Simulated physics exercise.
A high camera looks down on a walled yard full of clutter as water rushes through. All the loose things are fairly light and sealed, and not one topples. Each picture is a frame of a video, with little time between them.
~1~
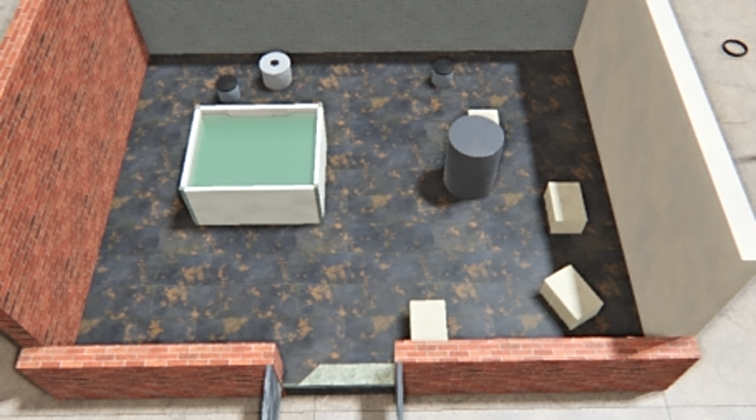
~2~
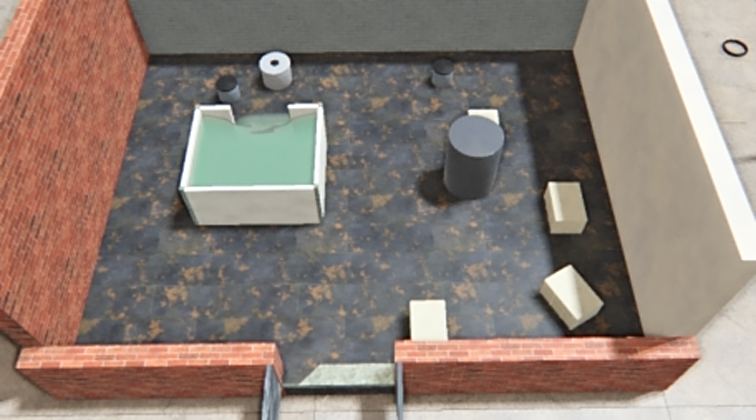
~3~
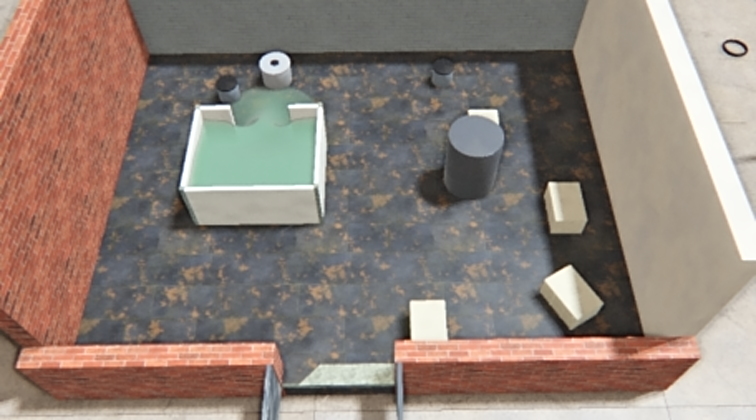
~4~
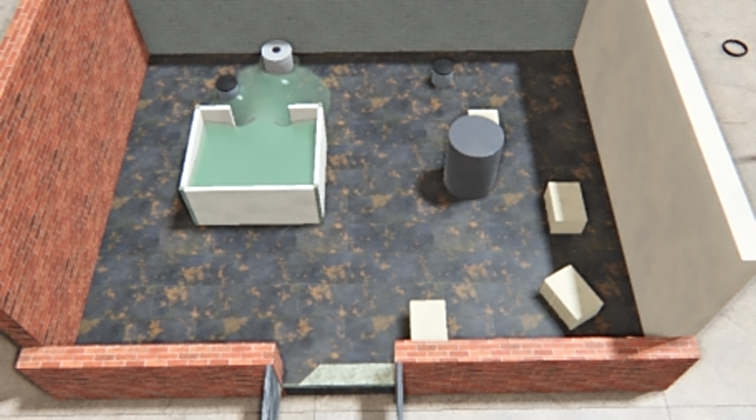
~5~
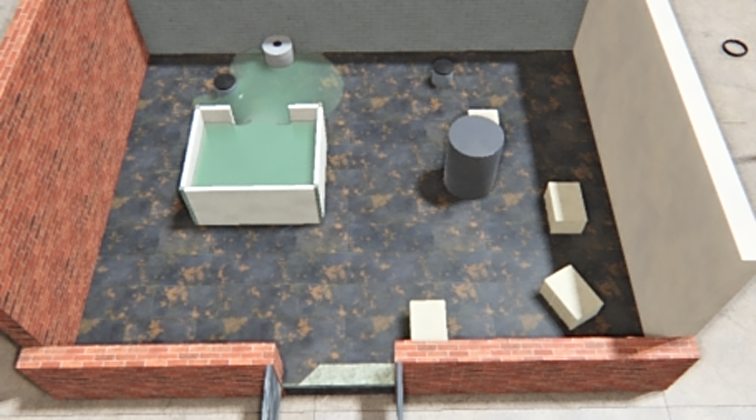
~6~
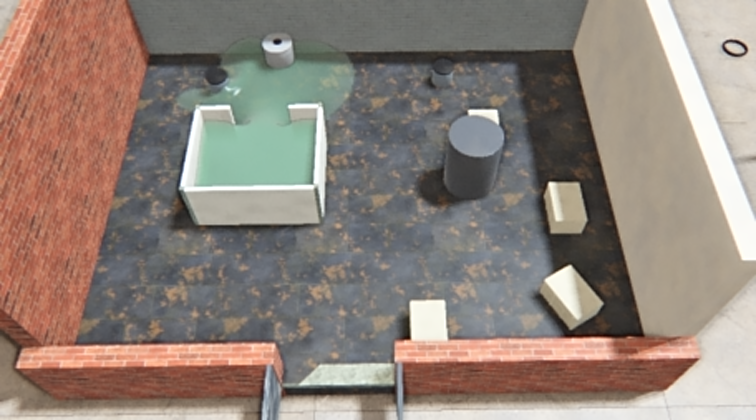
In a walled yard, green water spreads from a white enclosure and nudges two small containers.
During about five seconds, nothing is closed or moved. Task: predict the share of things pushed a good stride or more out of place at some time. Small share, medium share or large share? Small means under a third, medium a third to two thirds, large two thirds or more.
A medium share.
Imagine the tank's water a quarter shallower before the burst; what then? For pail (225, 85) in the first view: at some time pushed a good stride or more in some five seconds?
Well, as it turns out: Made it that far.
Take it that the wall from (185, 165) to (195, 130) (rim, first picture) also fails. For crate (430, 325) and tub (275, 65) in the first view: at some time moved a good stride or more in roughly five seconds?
Lab note, in listed order: Got there; got there.
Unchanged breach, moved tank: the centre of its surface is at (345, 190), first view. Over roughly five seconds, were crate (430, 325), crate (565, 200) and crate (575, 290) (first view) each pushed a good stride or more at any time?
Item one not displaced far, item two not displaced far, item three not displaced far.
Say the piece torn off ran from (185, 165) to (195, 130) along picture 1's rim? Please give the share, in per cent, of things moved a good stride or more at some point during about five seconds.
By my reckoning, around 30 percent.
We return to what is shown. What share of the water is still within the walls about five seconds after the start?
100 %.
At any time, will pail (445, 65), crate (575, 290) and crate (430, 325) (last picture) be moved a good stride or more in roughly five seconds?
Goes that far, short of that, short of that.
A moment on, 1 of 7 are well off their spots; 1 afloat.
Next, 2 of 7 are well off their spots; 2 afloat.
Later, 3 of 7 are well off their spots; 1 afloat.
In the end, 4 of 7 are well off their spots, and 4 have been at some point; 2 afloat.
